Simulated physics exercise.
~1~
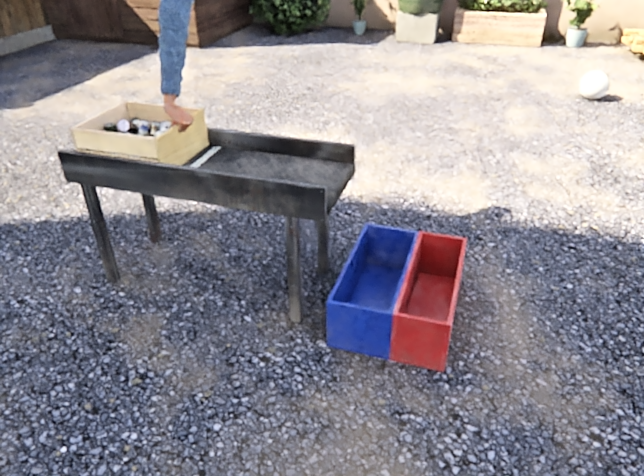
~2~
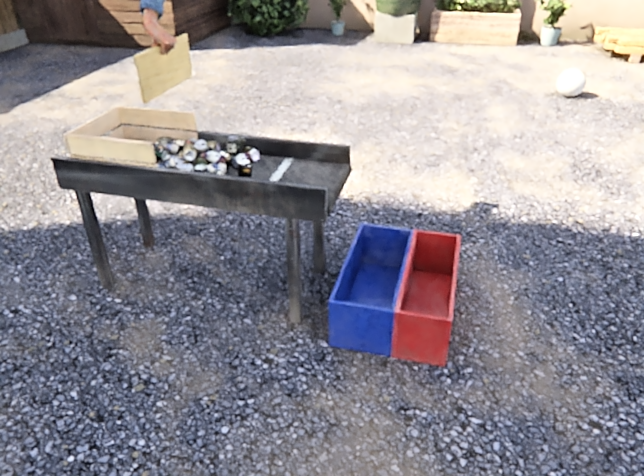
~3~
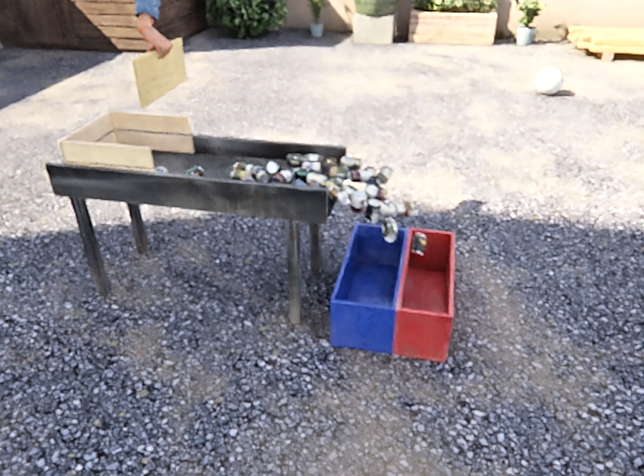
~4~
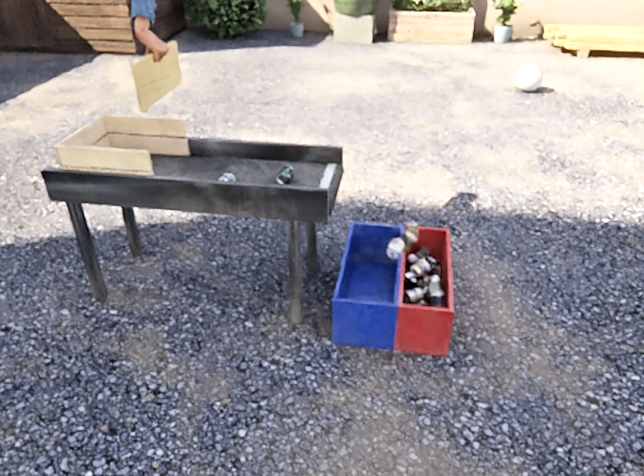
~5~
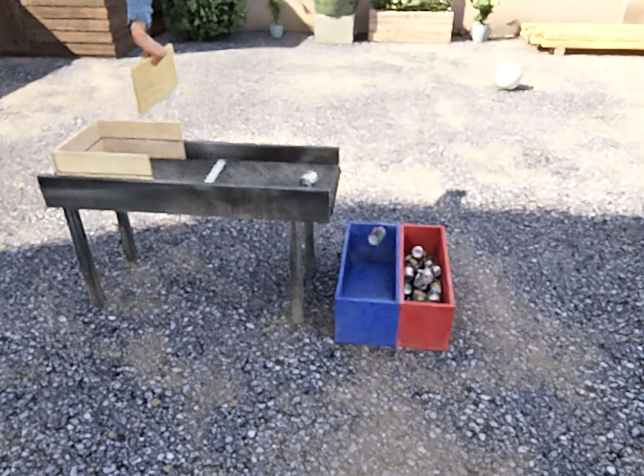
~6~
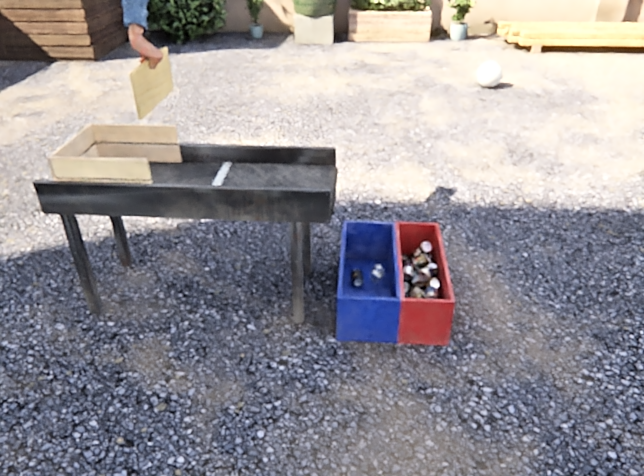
A hand lifts a thin wooden gate from the open side of a pale pen standing on a dark, raised belt in a gravel yard. The small cans heaped inside slide out to the right as the belt carries them along, with a white stripe riding on it. They spill off the end in a dense cluster, dropping mostly beyond the blue bin into the red tub. A few stragglers follow, and the last ones fall toward the blue bin. Finally the belt is clear, with most cans piled in the red tub and two in the blue bin.
